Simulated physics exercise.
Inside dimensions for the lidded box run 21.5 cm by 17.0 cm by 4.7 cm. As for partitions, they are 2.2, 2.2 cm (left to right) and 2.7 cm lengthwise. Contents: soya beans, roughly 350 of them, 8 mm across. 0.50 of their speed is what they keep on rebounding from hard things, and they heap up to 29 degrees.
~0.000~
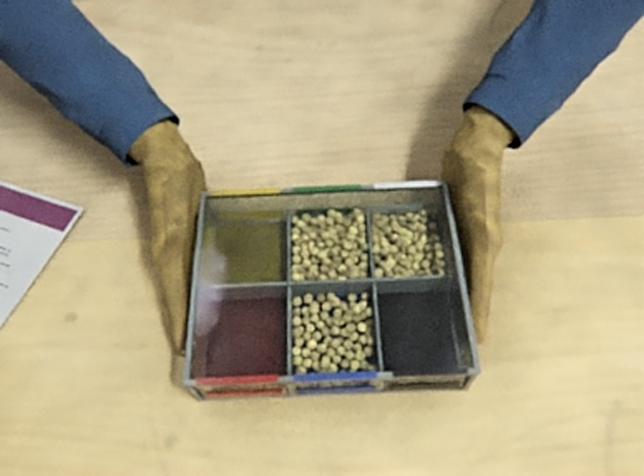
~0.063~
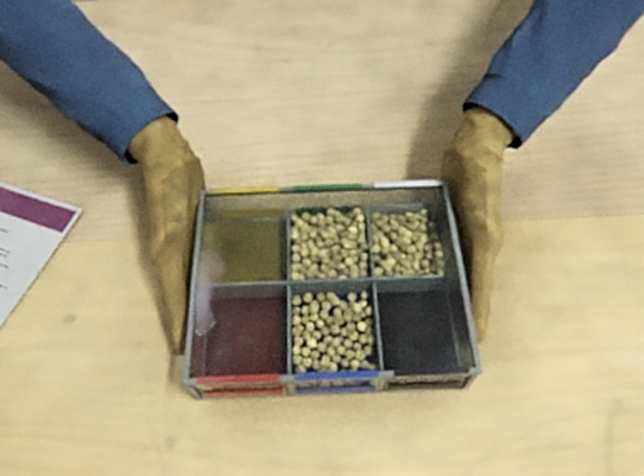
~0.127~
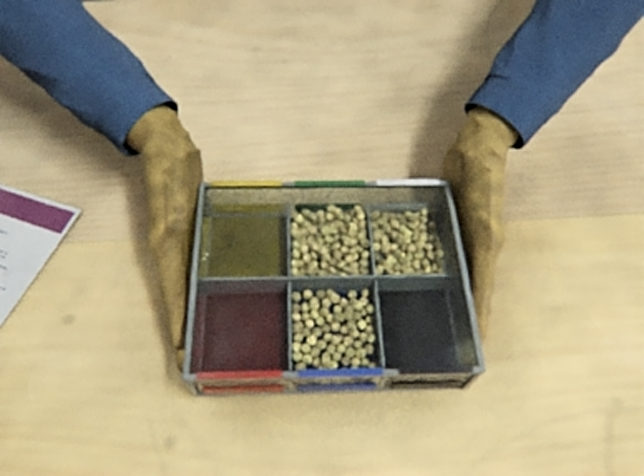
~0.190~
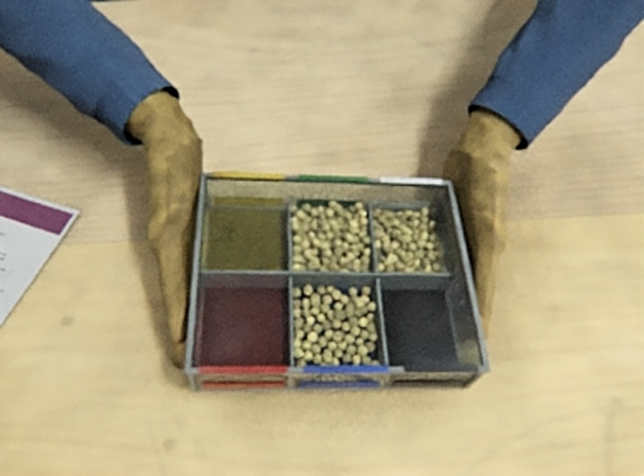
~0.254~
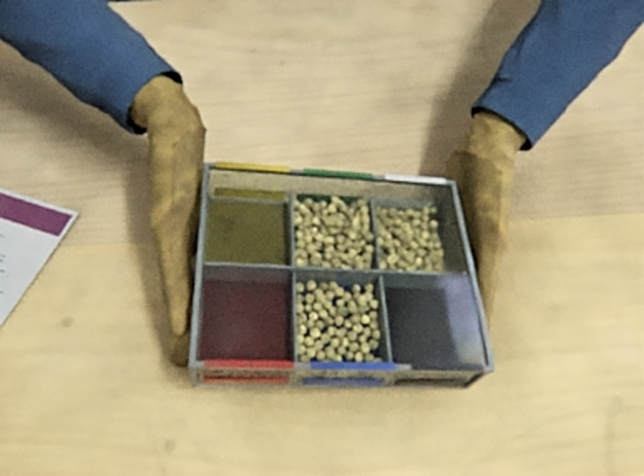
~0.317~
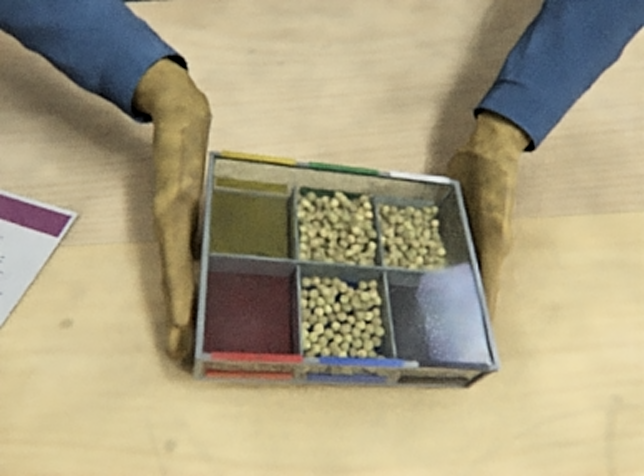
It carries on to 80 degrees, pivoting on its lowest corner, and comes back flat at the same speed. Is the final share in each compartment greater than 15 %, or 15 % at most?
Red compartment: 15 % at most, blue compartment: Greater than 15 %, green compartment: Greater than 15 %, yellow compartment: 15 % at most, white compartment: Greater than 15 %, black compartment: 15 % at most.
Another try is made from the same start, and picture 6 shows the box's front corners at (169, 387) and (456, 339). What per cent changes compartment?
It comes to around 40 per cent in that case.
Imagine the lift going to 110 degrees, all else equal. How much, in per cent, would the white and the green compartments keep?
White: 70 per cent; green: 0 per cent.
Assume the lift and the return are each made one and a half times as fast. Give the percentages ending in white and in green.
I'd expect white at 50 percent and green at 25 percent.
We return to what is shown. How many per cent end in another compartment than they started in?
25 per cent, roughly.
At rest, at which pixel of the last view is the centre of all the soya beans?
Estimated resting centre: Around (390, 259).
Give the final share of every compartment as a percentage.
Final shares in percent: Red 0, blue 20, green 25, yellow 0, white 50, black 5.
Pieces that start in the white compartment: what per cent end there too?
Some 100 percent.
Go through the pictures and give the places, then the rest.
In the first picture, box tilt 0 degrees, front corners at (189, 381) and (474, 369); blue 25 %, green 45 %, white 30 %.
In the second picture, box tilt 1 degrees, front corners at (189, 380) and (476, 369).
In the third picture, box tilt 4 degrees, front corners at (189, 375) and (479, 368), lowest corner right back.
In the fourth picture, box tilt 8 degrees, front corners at (191, 369) and (483, 367), lowest corner right back.
In the fifth picture, box tilt 12 degrees, front corners at (195, 362) and (488, 367), lowest corner right back.
In the sixth picture, box tilt 16 degrees, front corners at (202, 354) and (493, 366), lowest corner right back; blue 25 %, green 45 %, white 30 %. Its pace works out near 65 degrees a second.
Then, at 1.43 s, tilt 80 degrees; blue 25 %, green 30 %, white 40 %.
Then, at 2.17 s, tilt 35 degrees; blue 20 %, green 25 %, white 50 %, black 5 %.
Then, at 2.94 s, tilt 0 degrees; blue 20 %, green 25 %, white 50 %, black 5 %.
By 3.4 s all is still; red 0 %, blue 20 %, green 25 %, yellow 0 %, white 50 %, black 5 %.
